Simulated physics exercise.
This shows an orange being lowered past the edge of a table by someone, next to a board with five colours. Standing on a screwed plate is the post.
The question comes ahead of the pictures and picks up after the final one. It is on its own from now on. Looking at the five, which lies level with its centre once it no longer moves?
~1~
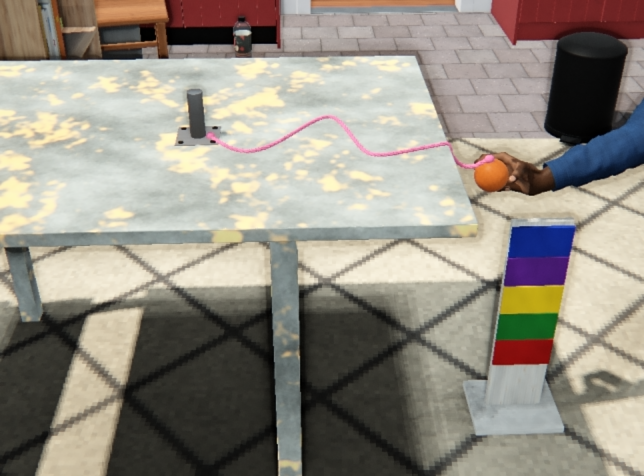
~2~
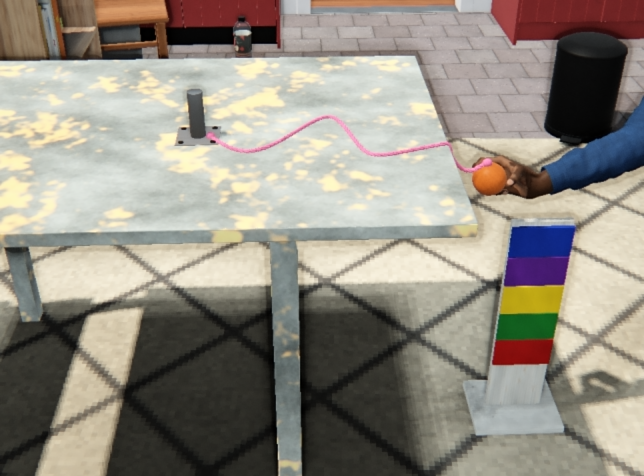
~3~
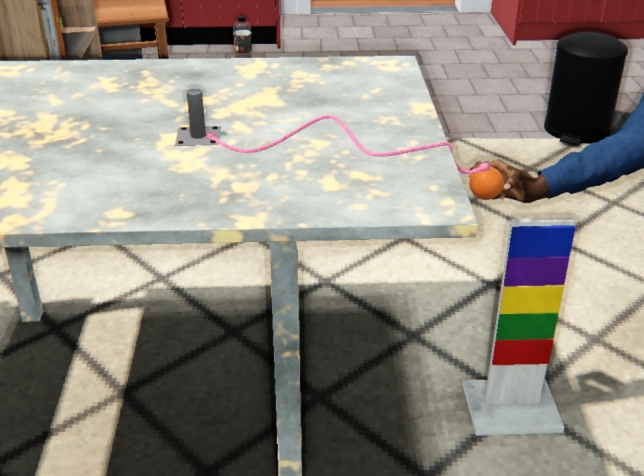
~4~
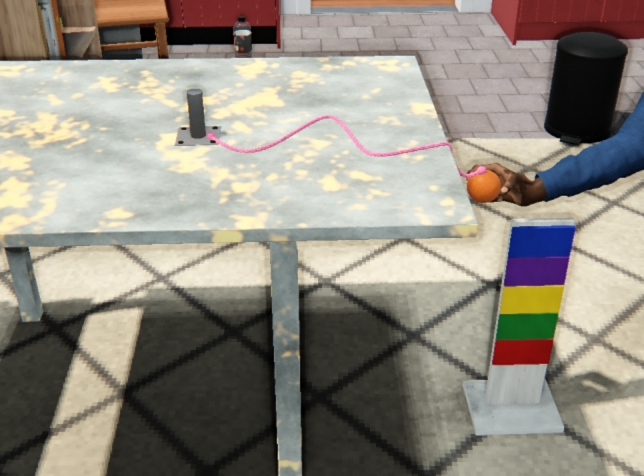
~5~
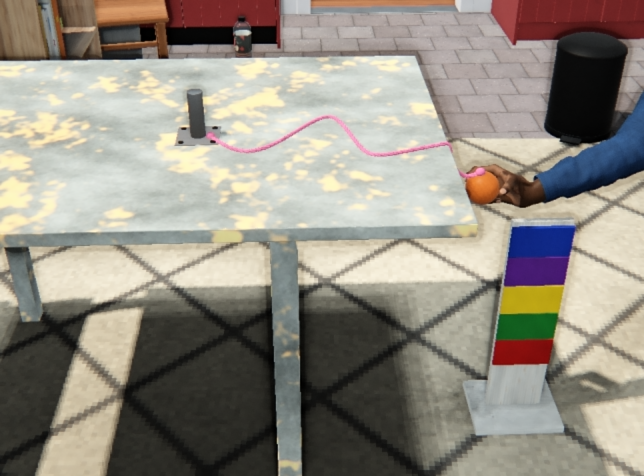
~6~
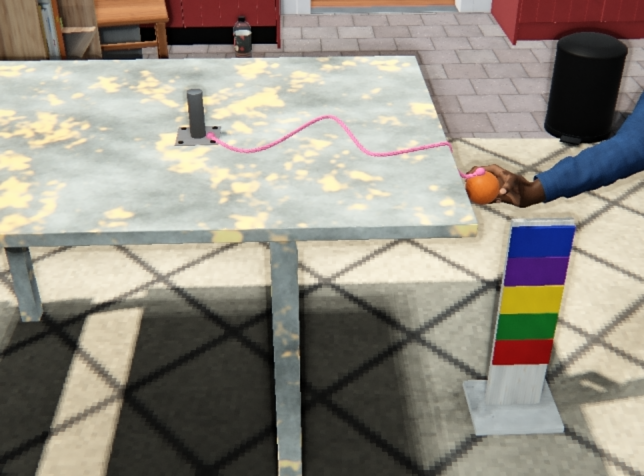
The yellow one lies level with its centre.
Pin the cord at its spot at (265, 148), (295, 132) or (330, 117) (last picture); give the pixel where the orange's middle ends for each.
(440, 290), (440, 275), (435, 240).
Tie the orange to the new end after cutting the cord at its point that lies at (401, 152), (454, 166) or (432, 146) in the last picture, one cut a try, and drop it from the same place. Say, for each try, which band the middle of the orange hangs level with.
So you'd see higher than all five first, purple second, and for the last: Blue.
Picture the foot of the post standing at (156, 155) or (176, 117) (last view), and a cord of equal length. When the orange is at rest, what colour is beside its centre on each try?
First try: Purple; second try: Purple.
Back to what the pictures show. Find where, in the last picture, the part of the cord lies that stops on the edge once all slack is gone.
You'll find it somewhere near (357, 142).
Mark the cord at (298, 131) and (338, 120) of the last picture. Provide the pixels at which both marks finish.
Point one to (334, 136), point two to (394, 137).
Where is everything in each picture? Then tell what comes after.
Orange (492, 175); blue (542, 243); purple (537, 273); yellow (532, 301); green (528, 327); red (523, 353), in the first frame.
Orange (489, 179); cord through (233, 149) (291, 135) (338, 120) (364, 150) (435, 146), in the second frame.
Orange (486, 183), in the third frame.
Orange (484, 186); cord through (233, 149) (291, 135) (338, 120) (364, 150) (435, 146), in the fourth frame.
Orange (483, 188), in the fifth frame.
Orange (483, 188); cord through (233, 149) (291, 135) (338, 120) (364, 150) (435, 146), in the sixth frame.
Early on, orange near (444, 277); level with purple.
Midway, orange near (421, 292); level with yellow.
Finally, orange near (434, 297); level with yellow. Its middle rests at the yellow band.
